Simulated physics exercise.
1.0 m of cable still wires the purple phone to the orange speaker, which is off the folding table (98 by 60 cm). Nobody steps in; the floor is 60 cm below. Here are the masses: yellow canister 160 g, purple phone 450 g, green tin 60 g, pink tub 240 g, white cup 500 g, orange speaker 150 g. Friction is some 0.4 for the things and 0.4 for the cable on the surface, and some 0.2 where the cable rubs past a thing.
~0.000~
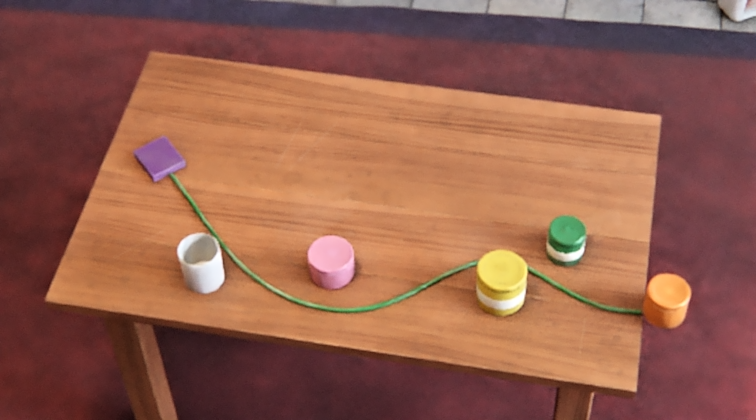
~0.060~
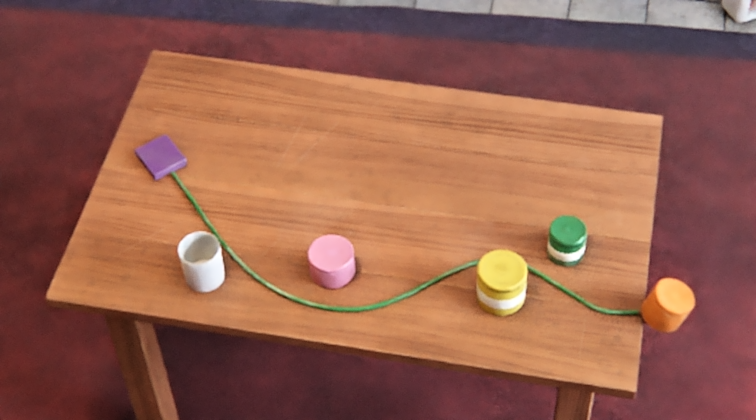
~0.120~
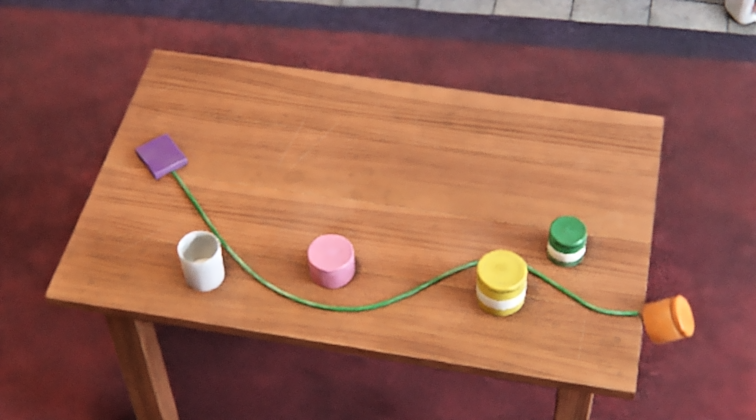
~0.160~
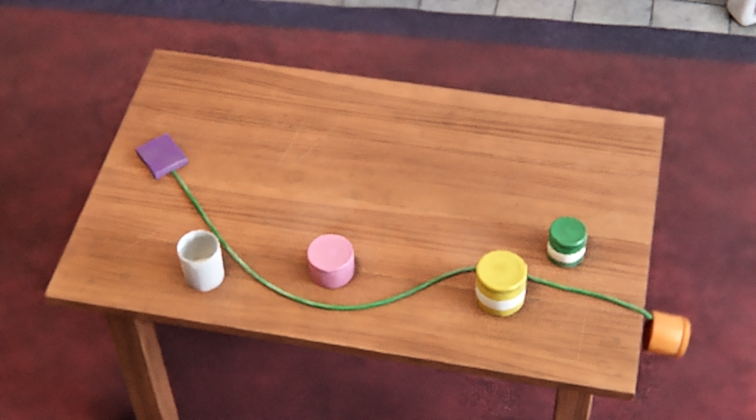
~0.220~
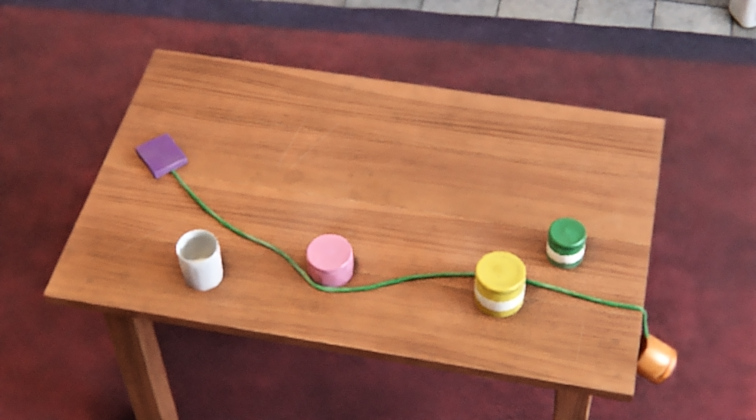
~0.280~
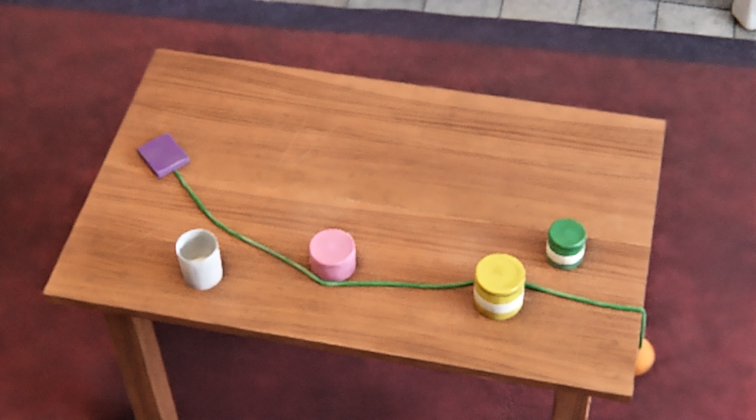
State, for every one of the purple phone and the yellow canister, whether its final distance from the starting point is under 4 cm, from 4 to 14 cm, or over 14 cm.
In order: The purple phone probably ends up right by its start, the yellow canister probably ends up right by its start.
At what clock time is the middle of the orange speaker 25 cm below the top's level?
Clock time: Not at all.
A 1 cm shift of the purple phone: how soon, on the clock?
Answer for the purple phone: Not at all.
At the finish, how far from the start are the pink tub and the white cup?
Final places, approx.: Pink tub 2 cm off, white cup 0 cm off.
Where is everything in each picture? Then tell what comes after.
Purple phone (159, 156); yellow canister (502, 269); cable runs through (583, 300) (370, 308) (264, 284) (201, 215), in the first picture.
Orange speaker (671, 294); cable runs through (582, 300) (370, 307) (202, 214), in the second picture.
Orange speaker (669, 320); cable runs through (581, 301) (370, 307) (202, 213), in the third picture.
Orange speaker (666, 335); cable runs through (597, 295) (370, 306) (202, 212), in the fourth picture.
Orange speaker (651, 359); cable runs through (629, 307) (390, 282) (207, 209), in the fifth picture.
Purple phone (163, 153); yellow canister (500, 272); cable runs through (632, 309) (395, 284) (290, 262) (205, 211), in the sixth picture.
At 0.5 s, the cable's tail end at (175, 171); orange speaker over the edge, pink tub 2 cm off its start.
At 0.7 s, the cable's tail end at (175, 171); orange speaker over the edge, pink tub 2 cm off its start.
At 1.0 s, the cable's tail end at (175, 171); orange speaker over the edge, pink tub 2 cm off its start at (333, 244).
At 1.2 s, the cable's tail end at (175, 171); orange speaker over the edge, pink tub 2 cm off its start.
At 2.4 s, the cable's tail end at (175, 171); yellow canister 0 cm off its start at (500, 273), purple phone 0 cm off its start at (163, 153), pink tub 2 cm off its start at (333, 244), orange speaker over the edge.
